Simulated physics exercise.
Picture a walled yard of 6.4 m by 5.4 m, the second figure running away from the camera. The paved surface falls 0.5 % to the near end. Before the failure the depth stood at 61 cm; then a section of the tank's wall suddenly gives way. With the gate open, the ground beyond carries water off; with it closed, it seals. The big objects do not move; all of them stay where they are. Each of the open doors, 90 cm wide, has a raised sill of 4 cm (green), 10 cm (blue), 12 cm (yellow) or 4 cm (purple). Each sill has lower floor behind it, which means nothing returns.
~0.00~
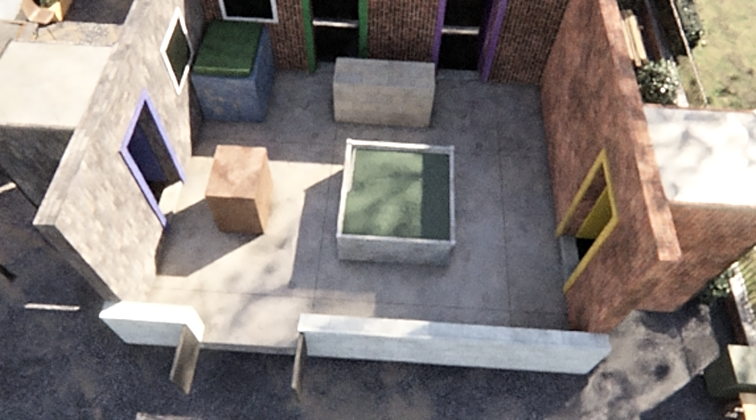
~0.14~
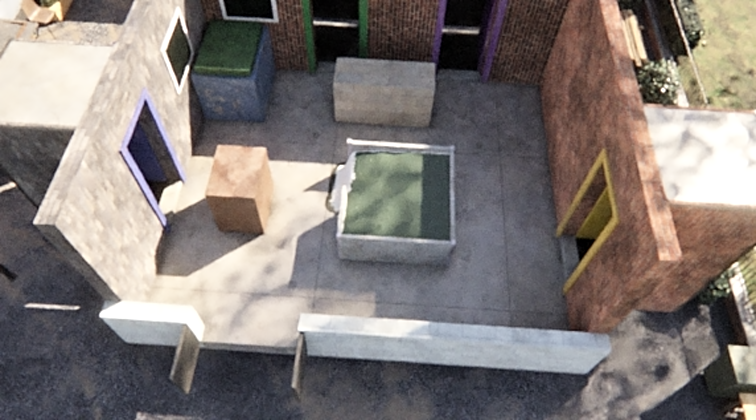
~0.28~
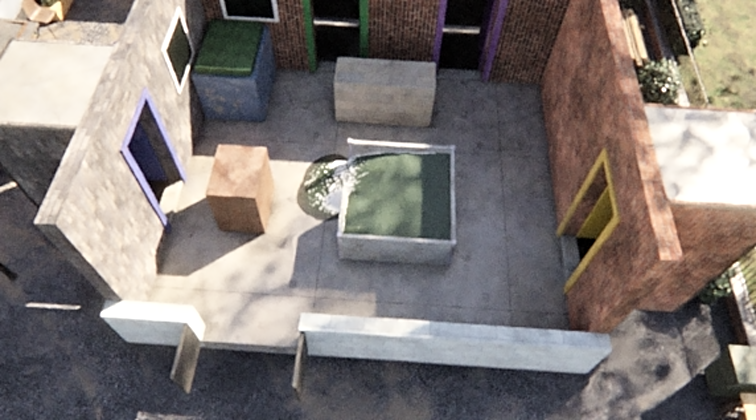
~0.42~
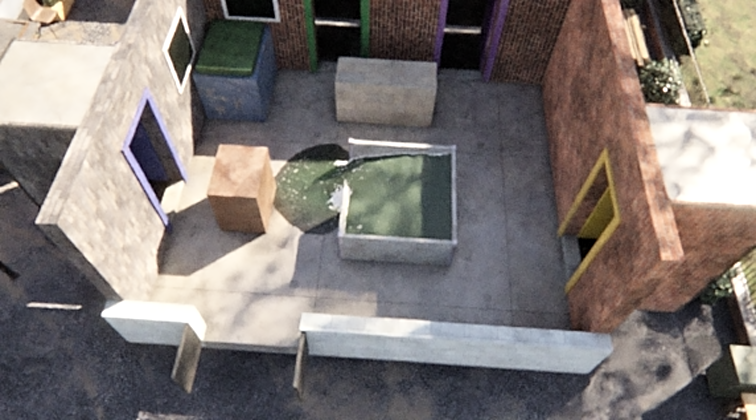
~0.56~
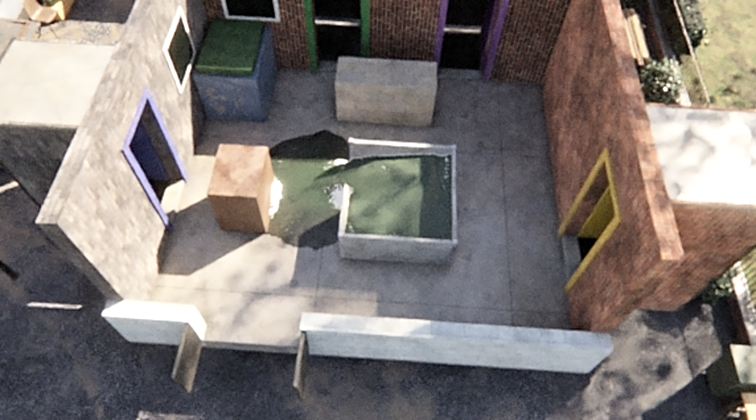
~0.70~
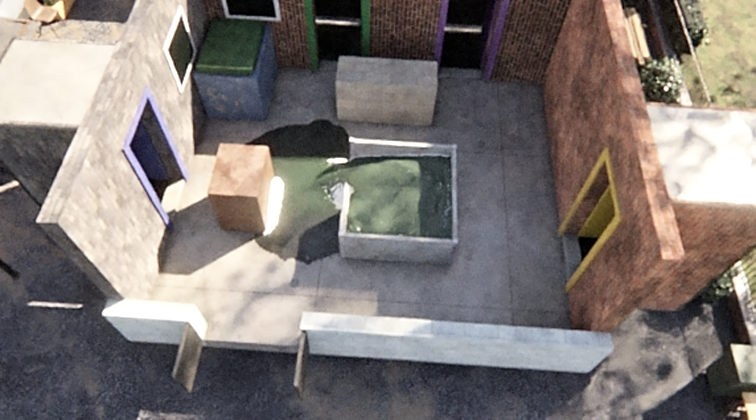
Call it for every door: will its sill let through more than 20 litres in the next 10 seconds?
Green door - it will, blue door - it will not, yellow door - it will not, purple door - it will not.
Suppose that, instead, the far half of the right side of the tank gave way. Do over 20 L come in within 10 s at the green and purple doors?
Outcome at green: Not exceeded; outcome at purple: Exceeded.
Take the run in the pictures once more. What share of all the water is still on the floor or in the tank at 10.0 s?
Near 76 in a hundred is still there.
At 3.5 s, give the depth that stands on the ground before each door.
Readings (cm): Green = 4; blue = 10; yellow = 0; purple = 0.
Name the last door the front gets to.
Last: Yellow.
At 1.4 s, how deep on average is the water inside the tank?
The average depth is around 42 cm.
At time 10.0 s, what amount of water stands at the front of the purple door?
The depth there is around 2.0 cm.
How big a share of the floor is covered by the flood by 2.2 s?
Close to 35 in a hundred parts are wet.
After 1.4 s water covers 25 % of the floor and is deepest (36 cm) near (280, 187); green door not reached, blue door 3 cm at the sill, 0 L in, yellow door not reached, purple door not reached.
After 2.2 s water covers 35 % of the floor and is deepest (44 cm) near (220, 70); green door not reached, blue door 8 cm at the sill, 0 L in, yellow door not reached, purple door not reached.
After 3.5 s water covers 50 % of the floor and is deepest (30 cm) near (214, 90); green door 4 cm at the sill, 0 L in, blue door 10 cm at the sill, 1 L in, yellow door not reached, purple door not reached.
After 6.0 s water covers 65 % of the floor and is deepest (18 cm) near (145, 319); green door 7 cm at the sill, 16 L in, blue door 8 cm at the sill, 3 L in, yellow door not reached, purple door 3 cm at the sill, 0 L in.
After 10.0 s water covers 90 % of the floor and is deepest (11 cm) near (569, 349); green door 6 cm at the sill, 47 L in, blue door 6 cm at the sill, 3 L in, yellow door 7 cm at the sill, 0 L in, purple door 2 cm at the sill, 0 L in.
